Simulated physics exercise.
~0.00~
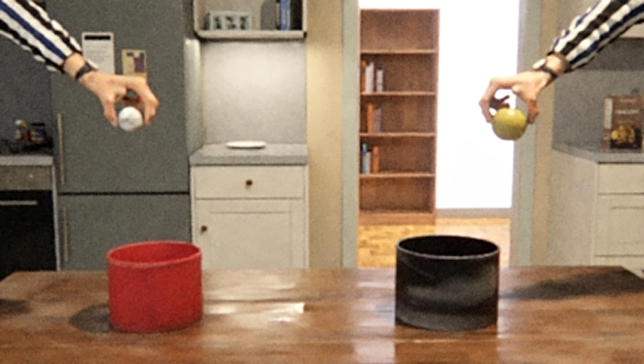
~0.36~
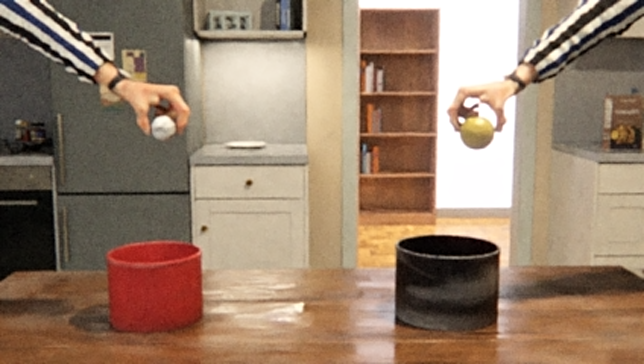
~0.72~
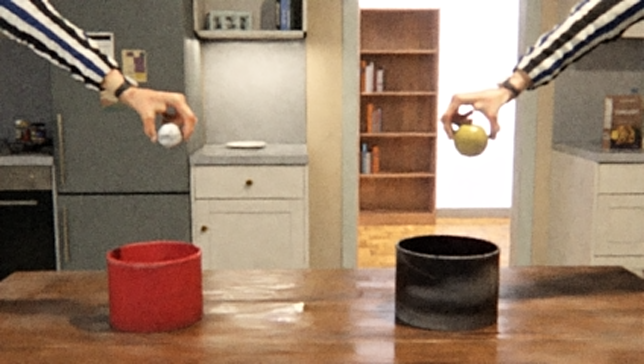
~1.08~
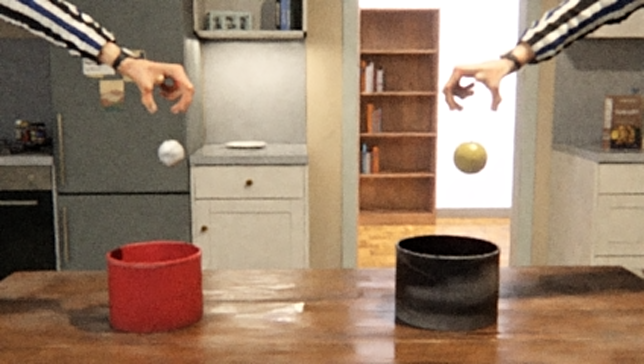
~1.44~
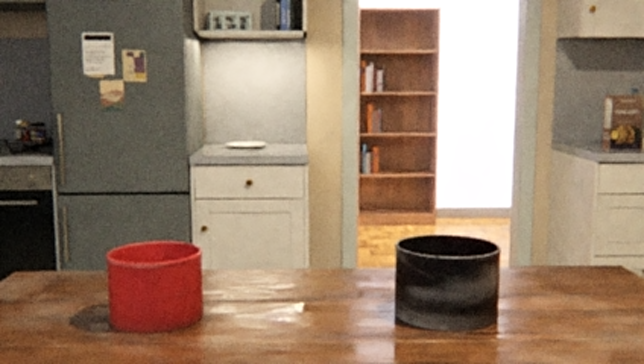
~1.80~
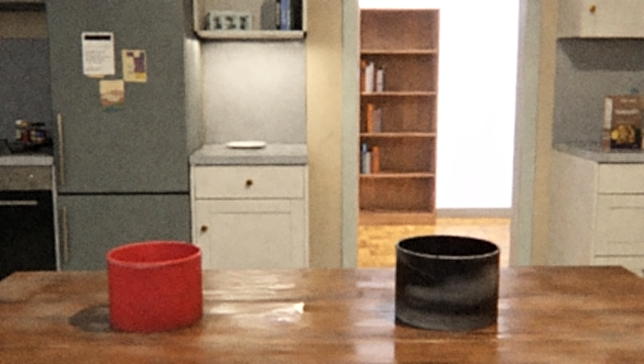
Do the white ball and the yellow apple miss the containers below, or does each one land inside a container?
Both are caught. The white ball drops into the red bucket and the yellow apple drops into the black bin.
